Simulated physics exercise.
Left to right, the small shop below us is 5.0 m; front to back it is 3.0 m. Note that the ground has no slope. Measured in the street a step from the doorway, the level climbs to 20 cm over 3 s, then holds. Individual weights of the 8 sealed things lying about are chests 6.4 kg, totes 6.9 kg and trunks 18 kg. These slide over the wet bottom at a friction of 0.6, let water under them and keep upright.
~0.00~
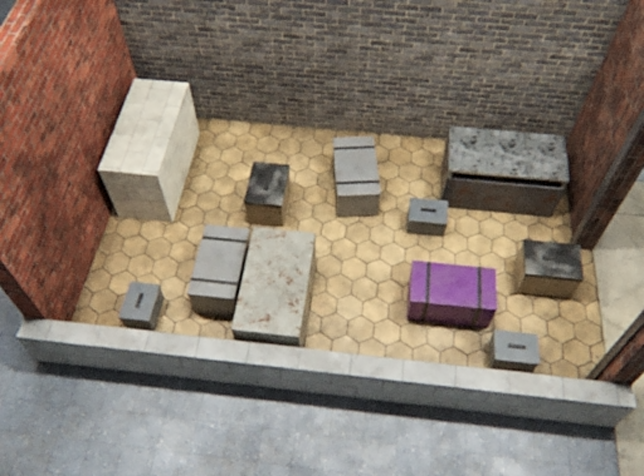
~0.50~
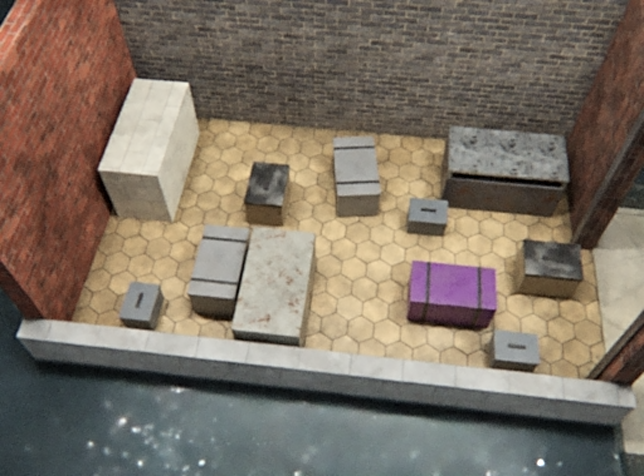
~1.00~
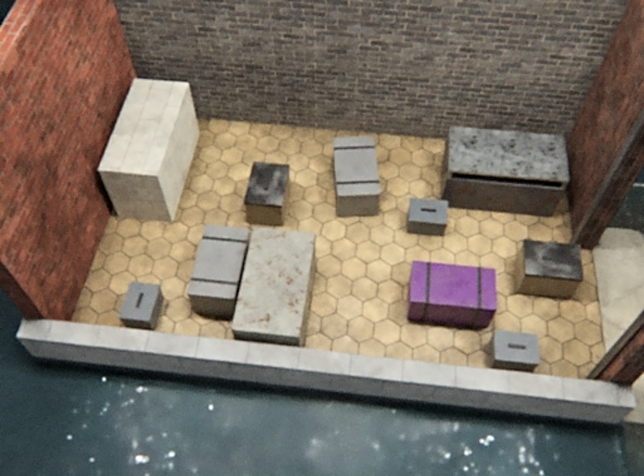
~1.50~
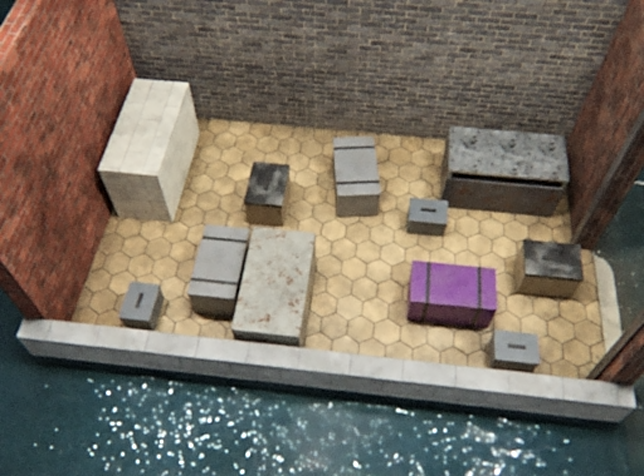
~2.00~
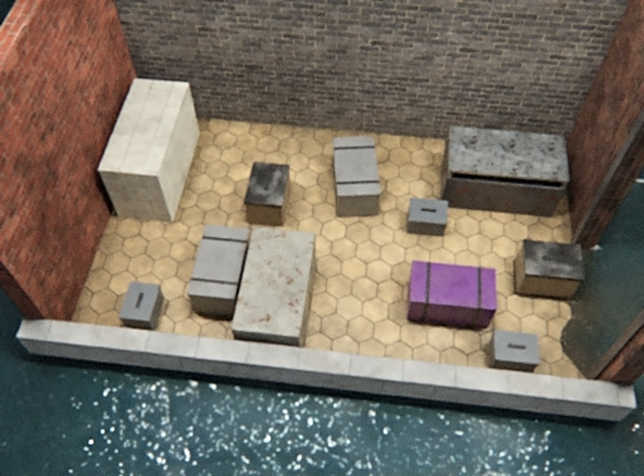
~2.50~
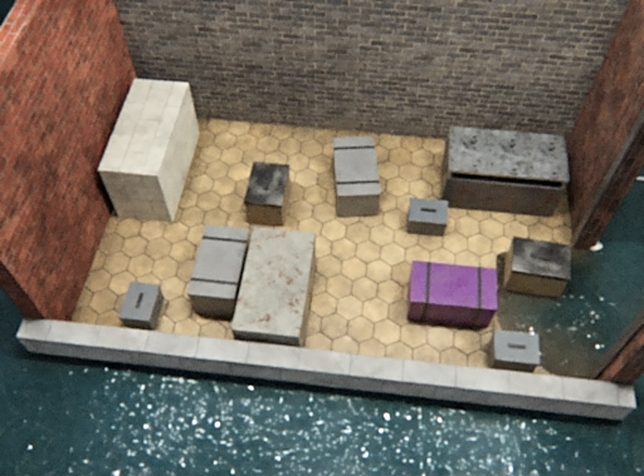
In this clip, dark water covers the street outside a small brick-walled shop holding crates, boxes and a purple trunk, then enters through the doorway on the right and spreads across the nearby floor as a dark-topped box shifts slightly left.
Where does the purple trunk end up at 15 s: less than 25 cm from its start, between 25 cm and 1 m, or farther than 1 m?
By 15 s the purple trunk goes beyond 1 m.
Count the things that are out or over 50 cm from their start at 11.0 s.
By that point, 6.
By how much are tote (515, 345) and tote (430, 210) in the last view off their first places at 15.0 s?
One is off by 300 cm, the other by 100 cm, in the order asked.
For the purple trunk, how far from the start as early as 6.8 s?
Around 100 cm from the start by that time.
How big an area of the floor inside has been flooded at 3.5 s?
Flooded: Near 3.0 m2.
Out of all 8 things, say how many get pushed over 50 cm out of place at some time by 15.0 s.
The tally stands at 7.
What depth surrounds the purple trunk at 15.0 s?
The depth there is around 19 cm.
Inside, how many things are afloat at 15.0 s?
Total: 8.
After 3.5 s the purple trunk is near (441, 282), 0.1 m from its start, aground; 0 afloat.
After 6.8 s the purple trunk is near (361, 222), 1.1 m from its start, afloat; 4 afloat.
After 11.0 s the purple trunk is near (191, 206), 2.7 m from its start, afloat; 7 afloat.
After 15.0 s the purple trunk is near (216, 213), 2.4 m from its start, afloat; 8 afloat.
